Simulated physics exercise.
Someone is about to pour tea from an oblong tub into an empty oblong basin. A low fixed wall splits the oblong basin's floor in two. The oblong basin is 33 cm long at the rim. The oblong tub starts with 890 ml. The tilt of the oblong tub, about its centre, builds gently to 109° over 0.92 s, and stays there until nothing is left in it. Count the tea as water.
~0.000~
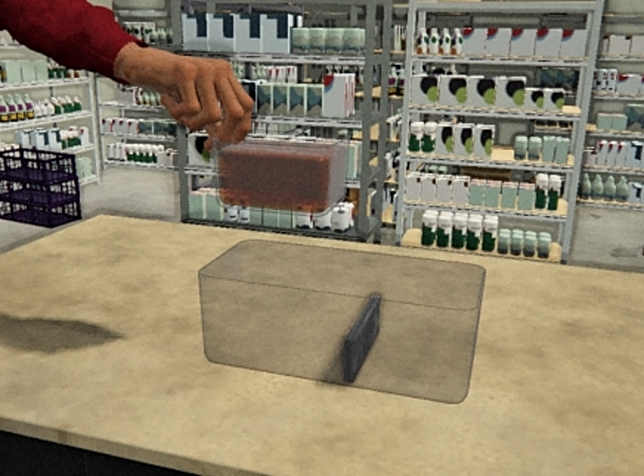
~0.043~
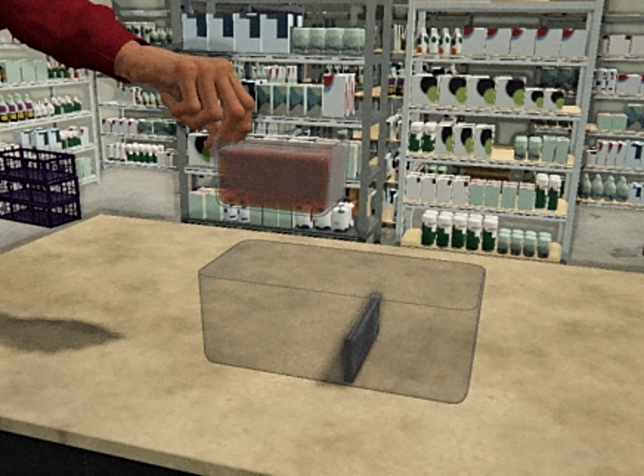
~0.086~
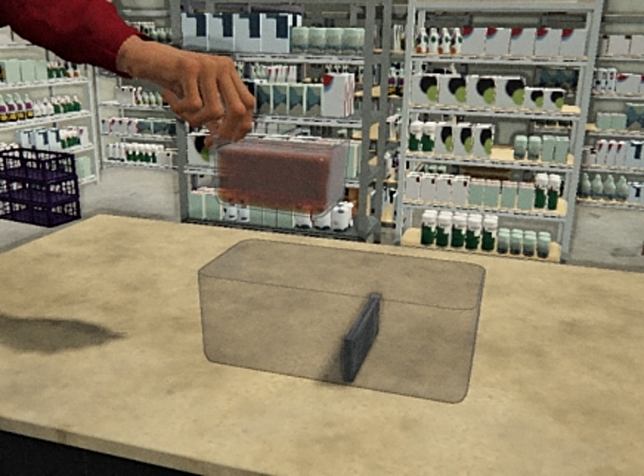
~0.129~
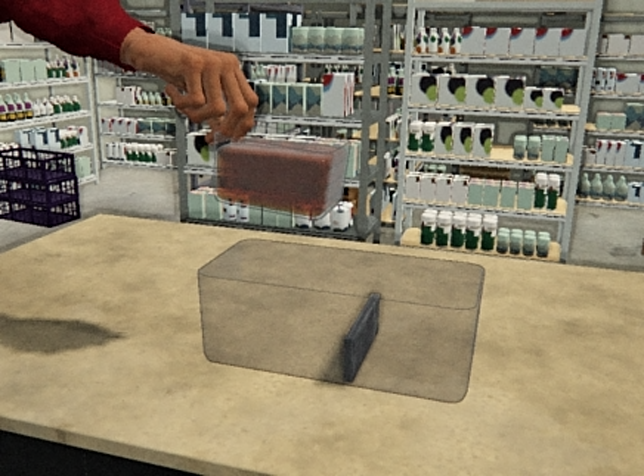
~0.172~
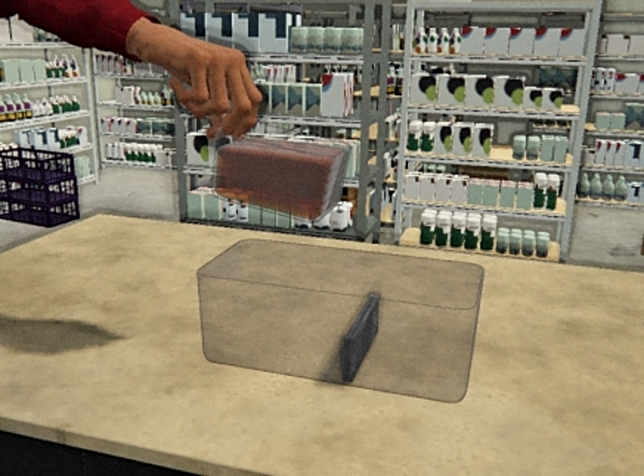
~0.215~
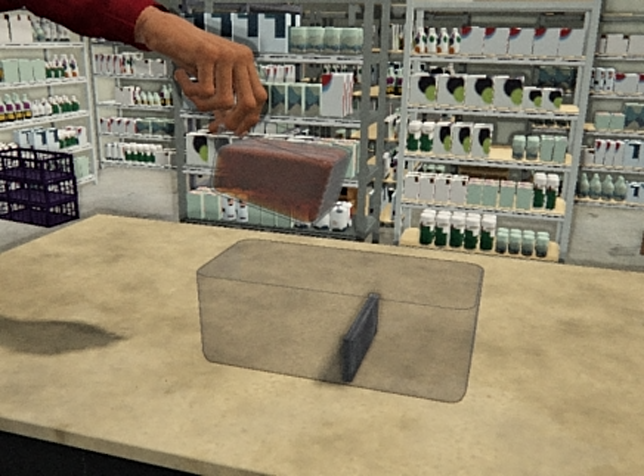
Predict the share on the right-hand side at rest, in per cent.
The far part has some 70 per cent.
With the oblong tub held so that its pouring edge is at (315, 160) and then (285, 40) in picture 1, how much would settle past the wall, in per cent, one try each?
In turn about 35 and 40 per cent.
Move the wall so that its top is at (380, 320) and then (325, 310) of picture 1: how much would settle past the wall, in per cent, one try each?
In turn about 55 and 95 per cent.
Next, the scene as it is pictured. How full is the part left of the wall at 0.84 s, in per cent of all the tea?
About 16 per cent.
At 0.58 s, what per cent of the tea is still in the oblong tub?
About 46 per cent.
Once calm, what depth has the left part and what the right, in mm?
Some 10 mm on the left and 34 mm on the right.
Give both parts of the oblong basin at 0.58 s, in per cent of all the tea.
Near 1 on the left, 20 on the right.
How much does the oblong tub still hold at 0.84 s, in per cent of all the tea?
Near 7 in a hundred.
Then, 0.58 s in, the tilt is 76° and 45 per cent is still to pour, 1 is left of the wall and 20 right of it.
Then, 0.84 s in, the tilt is 107° and 7 per cent is still to pour, 17 is left of the wall and 71 right of it.
Then, 1.12 s in, the tilt is 109° and 0 per cent is still to pour, 28 is left of the wall and 70 right of it.
Then, 1.42 s in, the tilt is 109° and 0 per cent is still to pour, 29 is left of the wall and 70 right of it.
Finally, 29 per cent lies left of the wall, 70 right of it and 1 outside.
